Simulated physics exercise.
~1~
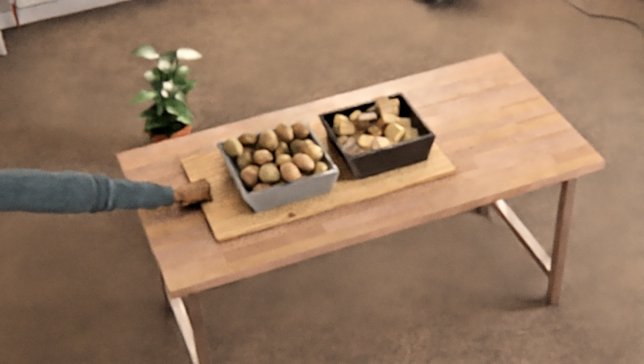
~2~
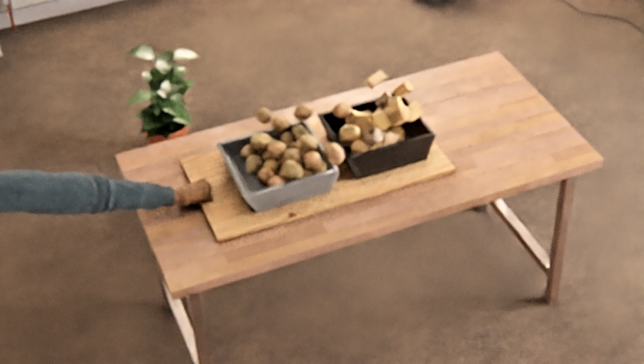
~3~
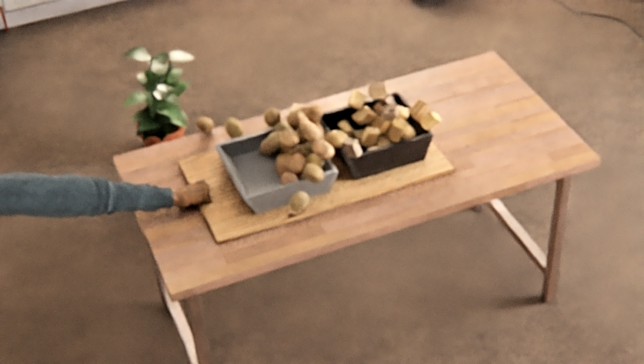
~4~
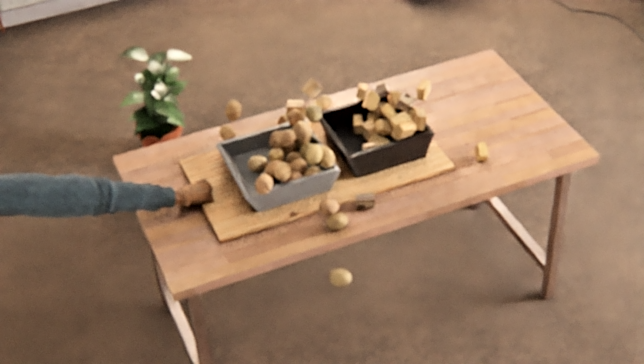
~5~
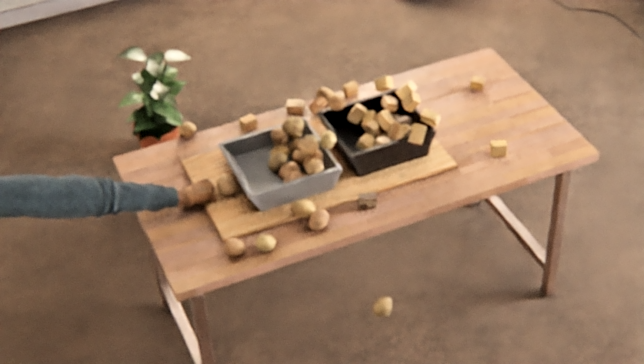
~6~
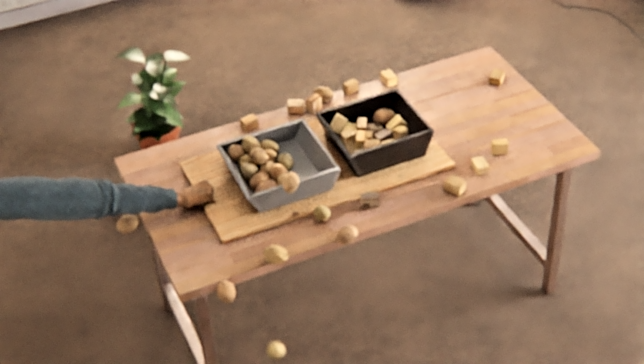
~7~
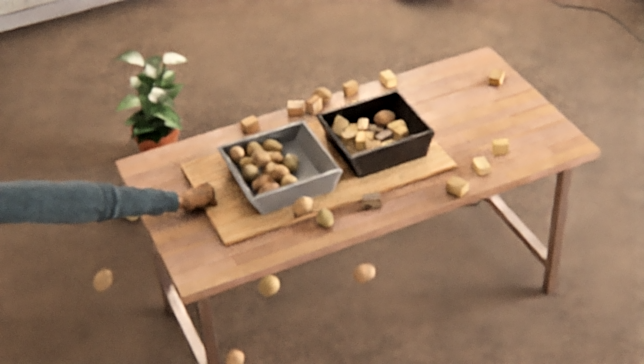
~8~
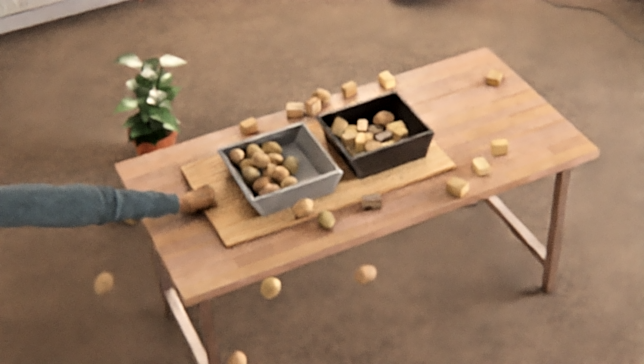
In the video, a gloved or bare hand at the left grips a board holding a grey tray of rounded lumps and a black tray of timber offcuts; the pieces jump and spill across the table, some falling off, leaving both trays partly filled.
